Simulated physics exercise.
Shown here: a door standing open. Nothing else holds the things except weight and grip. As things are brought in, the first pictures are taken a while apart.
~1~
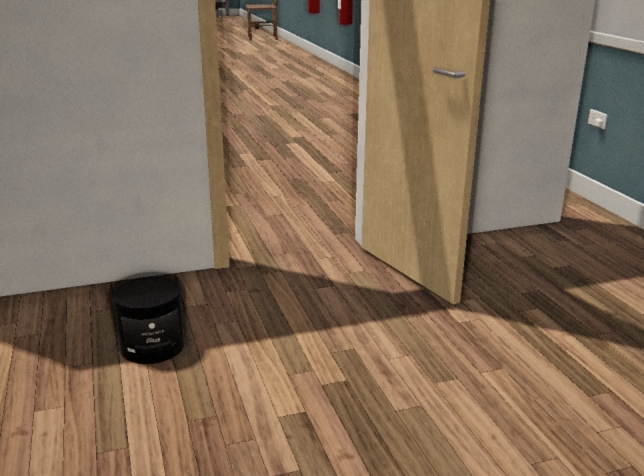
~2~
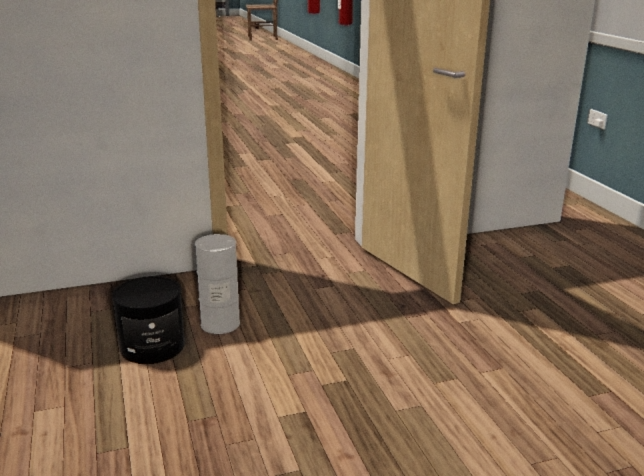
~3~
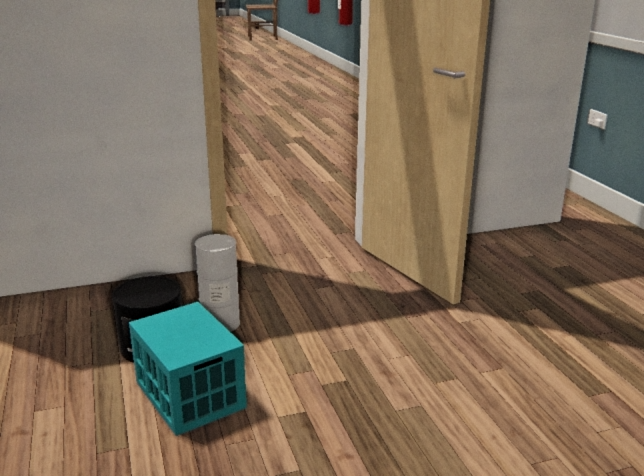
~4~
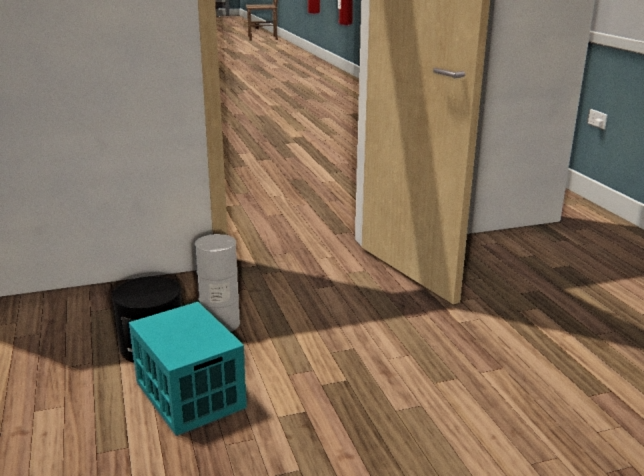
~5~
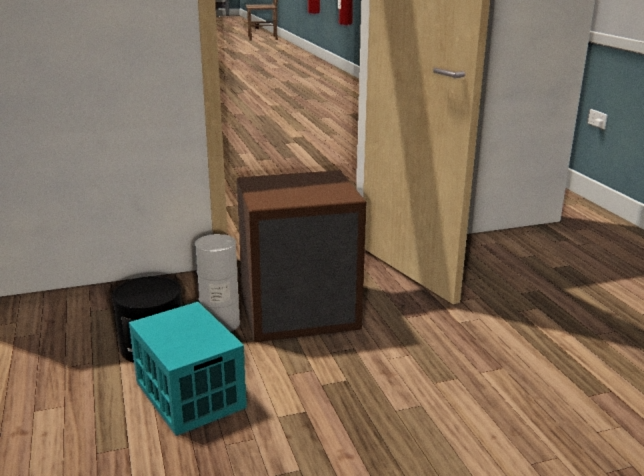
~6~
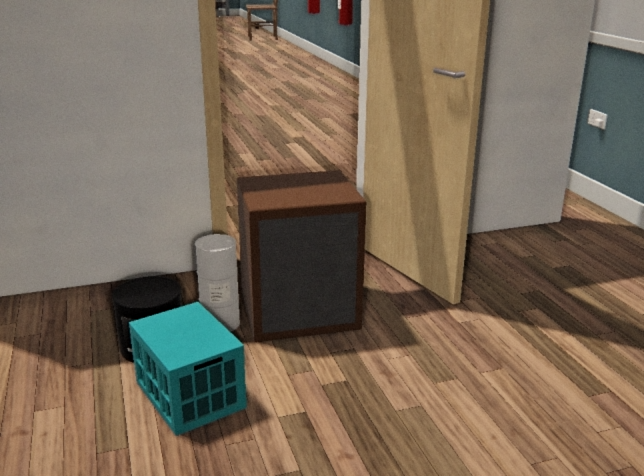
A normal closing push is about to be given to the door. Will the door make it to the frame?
It fails to finish its swing.
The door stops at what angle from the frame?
The answer is roughly 65°.
Then, 0.60 s later than the last frame, door 90° open.
Then, 0.90 s later than the last frame, door 77° open.
When it is over, door 67° open; all 4 as before. End places, in pixels of the last picture, brown appliance near (298, 253).
